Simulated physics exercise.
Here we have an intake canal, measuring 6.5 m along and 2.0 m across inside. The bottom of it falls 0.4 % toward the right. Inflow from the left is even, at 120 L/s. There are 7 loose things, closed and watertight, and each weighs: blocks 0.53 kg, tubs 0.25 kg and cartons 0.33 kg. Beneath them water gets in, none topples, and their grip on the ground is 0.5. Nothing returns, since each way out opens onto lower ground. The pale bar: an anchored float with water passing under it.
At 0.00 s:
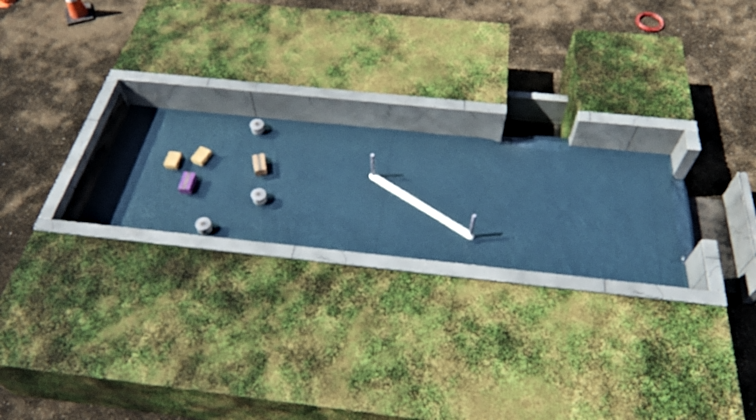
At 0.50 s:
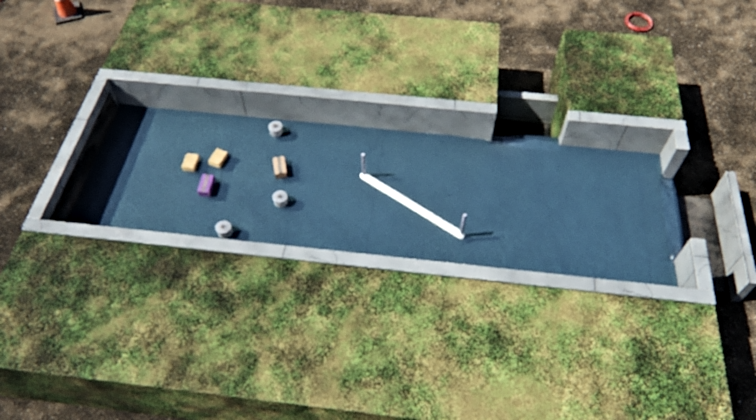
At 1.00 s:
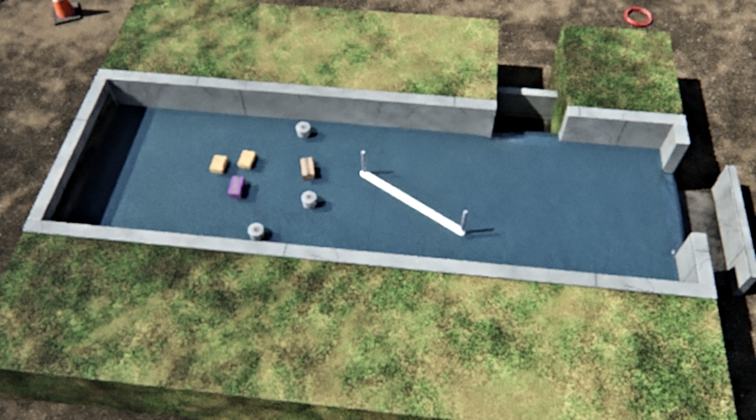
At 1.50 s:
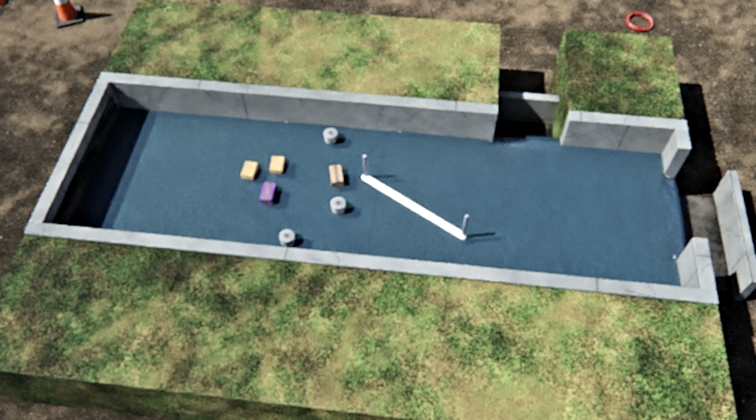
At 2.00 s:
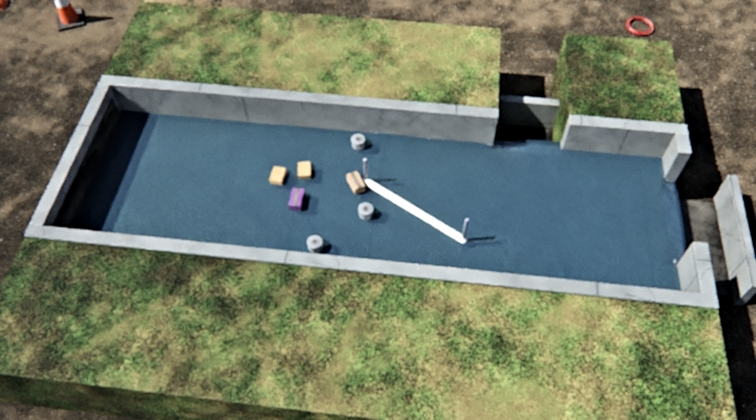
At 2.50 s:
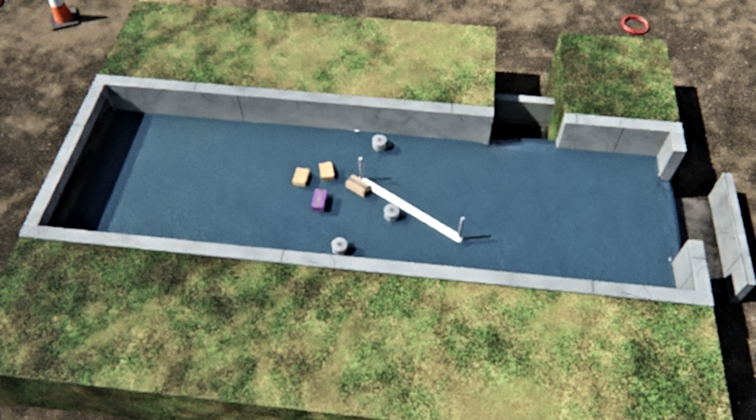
In a walled canal between grassy banks, grey tubs and small orange and purple cartons drift right toward a slanting white bar.
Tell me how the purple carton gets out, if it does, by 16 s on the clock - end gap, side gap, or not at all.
I would say end opening.
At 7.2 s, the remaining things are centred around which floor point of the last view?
The centre sits near (497, 263).
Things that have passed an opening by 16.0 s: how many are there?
The count is 7.
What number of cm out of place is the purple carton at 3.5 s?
It is about 200 cm out of place by then.
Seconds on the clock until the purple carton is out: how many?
13.0 s.
After 3.5 s the purple carton is near (372, 208), 2.2 m from its start, afloat; 0 of 7 are out; 7 afloat.
After 7.2 s the purple carton is near (490, 253), 3.6 m from its start, afloat; 2 of 7 are out; 5 afloat.
After 12.0 s the purple carton is near (625, 231), 4.9 m from its start, afloat; 4 of 7 are out; 3 afloat.
After 16.0 s the purple carton has gone out by the end gap; 7 of 7 are out; 0 afloat.
